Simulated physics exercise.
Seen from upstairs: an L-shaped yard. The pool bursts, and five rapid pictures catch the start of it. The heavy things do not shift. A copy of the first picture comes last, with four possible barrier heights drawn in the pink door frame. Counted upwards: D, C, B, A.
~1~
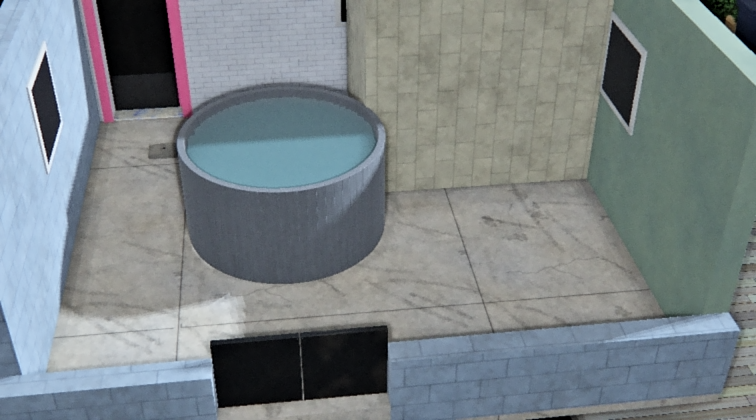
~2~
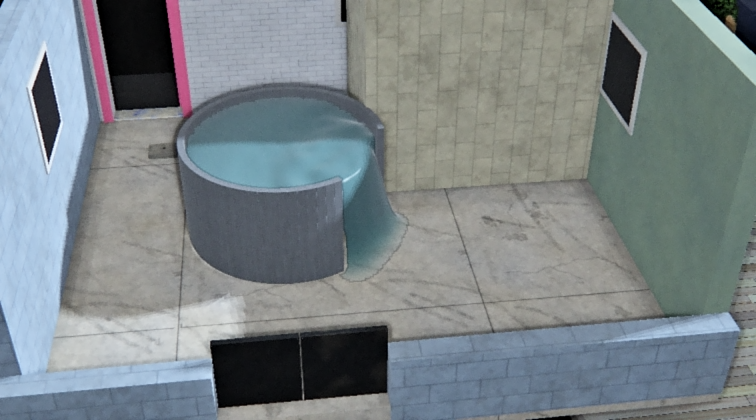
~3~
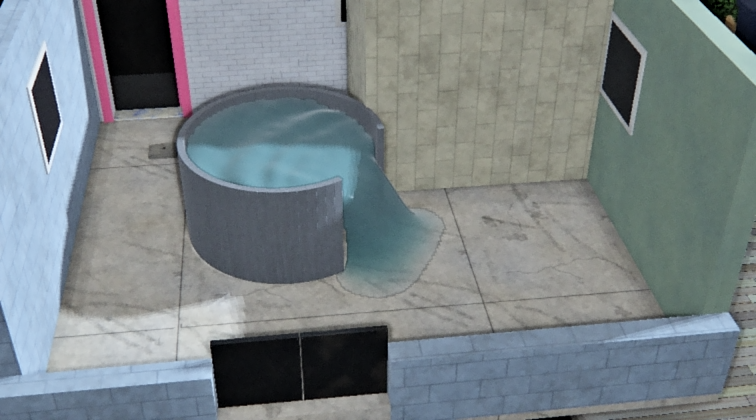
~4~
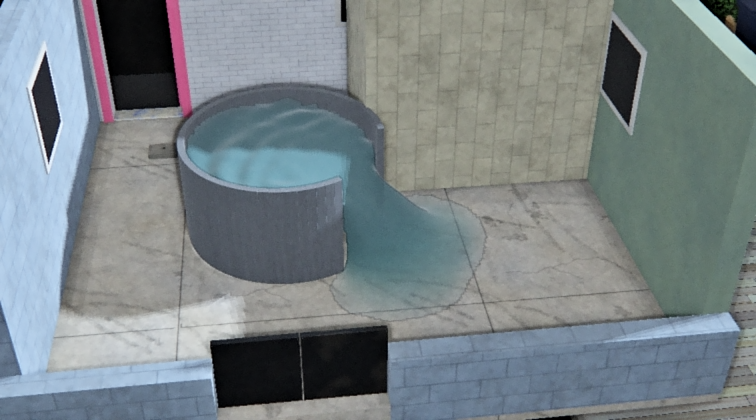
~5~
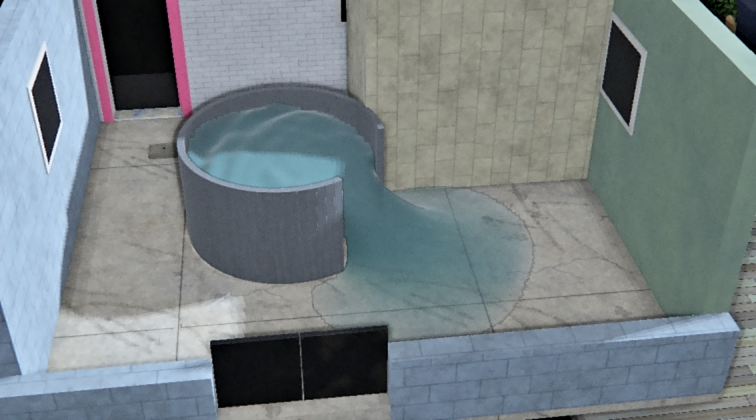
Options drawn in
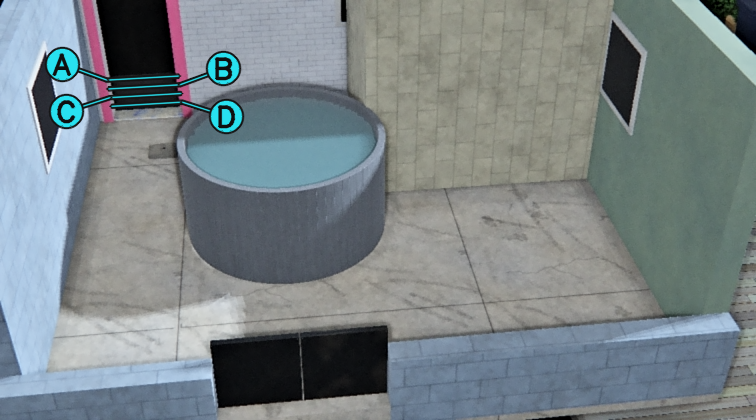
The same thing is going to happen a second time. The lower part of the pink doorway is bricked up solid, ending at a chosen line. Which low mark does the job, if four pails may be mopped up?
The limit is D.
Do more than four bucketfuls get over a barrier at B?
No, that is safe.
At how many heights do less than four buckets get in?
All of them.
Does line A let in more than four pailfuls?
No, that is safe.
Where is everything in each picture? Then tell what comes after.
Water in the pool at rest, its middle at (282, 141); foot of the pink doorway at (149, 119); shut gate at (300, 346).
Water covers 1 % of the ground and shows as far out as (350, 271).
Water covers 4 % of the ground and shows as far out as (426, 214).
Water covers 10 % of the ground and shows as far out as (470, 218).
Water covers 18 % of the ground and shows as far out as (499, 313).
On the marked copy, A at (143, 78); B at (144, 86); C at (145, 95); D at (147, 104); from the bottom up D, C, B, A.
If A is chosen, nothing gets over.
If B is chosen, nothing gets over.
If C is chosen, nothing gets over.
If D is chosen, nothing gets over.
